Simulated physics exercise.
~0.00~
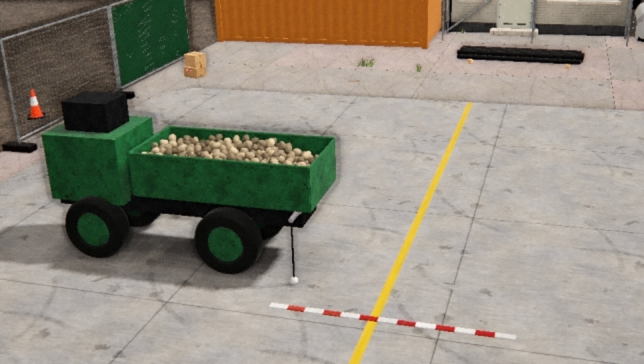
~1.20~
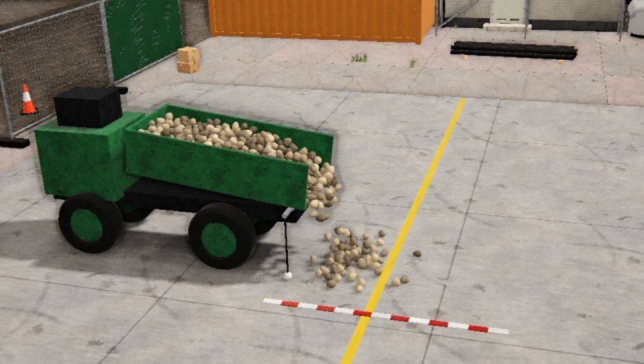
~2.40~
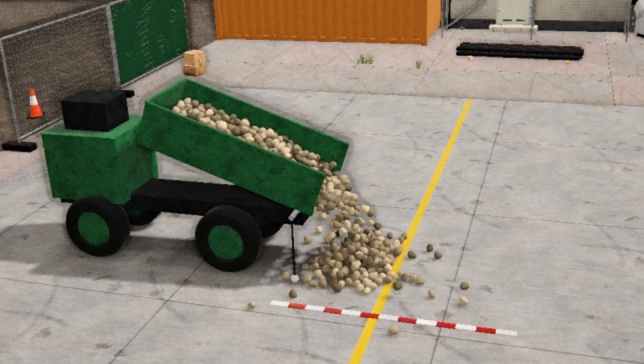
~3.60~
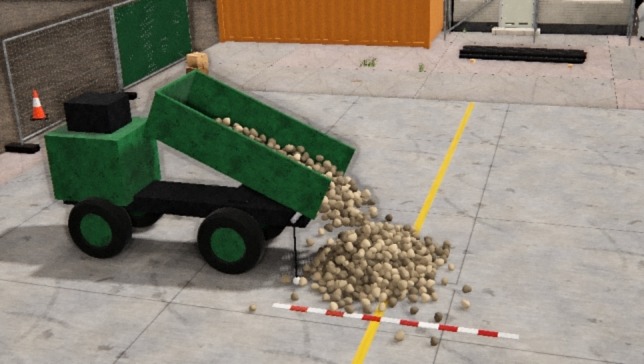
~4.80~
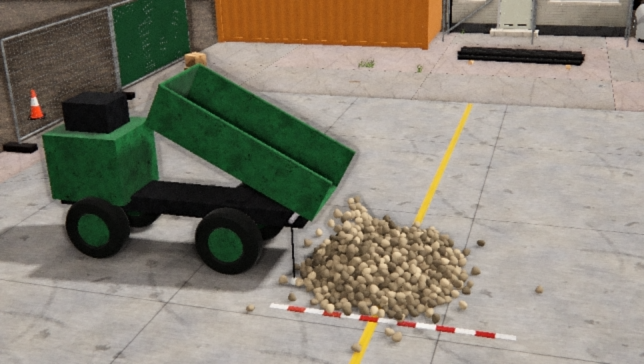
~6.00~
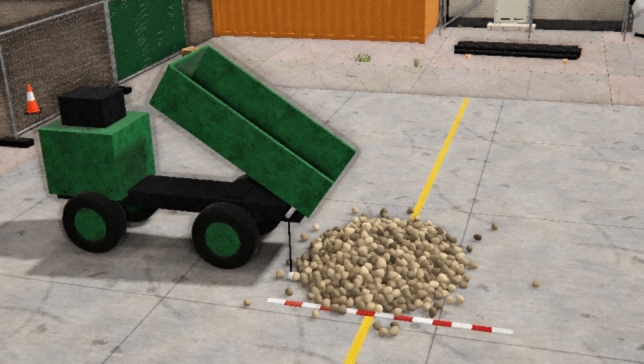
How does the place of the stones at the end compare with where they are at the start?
At the start the stones lie in the raised green body of the truck. At the end they are in a heap on the ground behind it, lower and further right, spread across the yellow line.
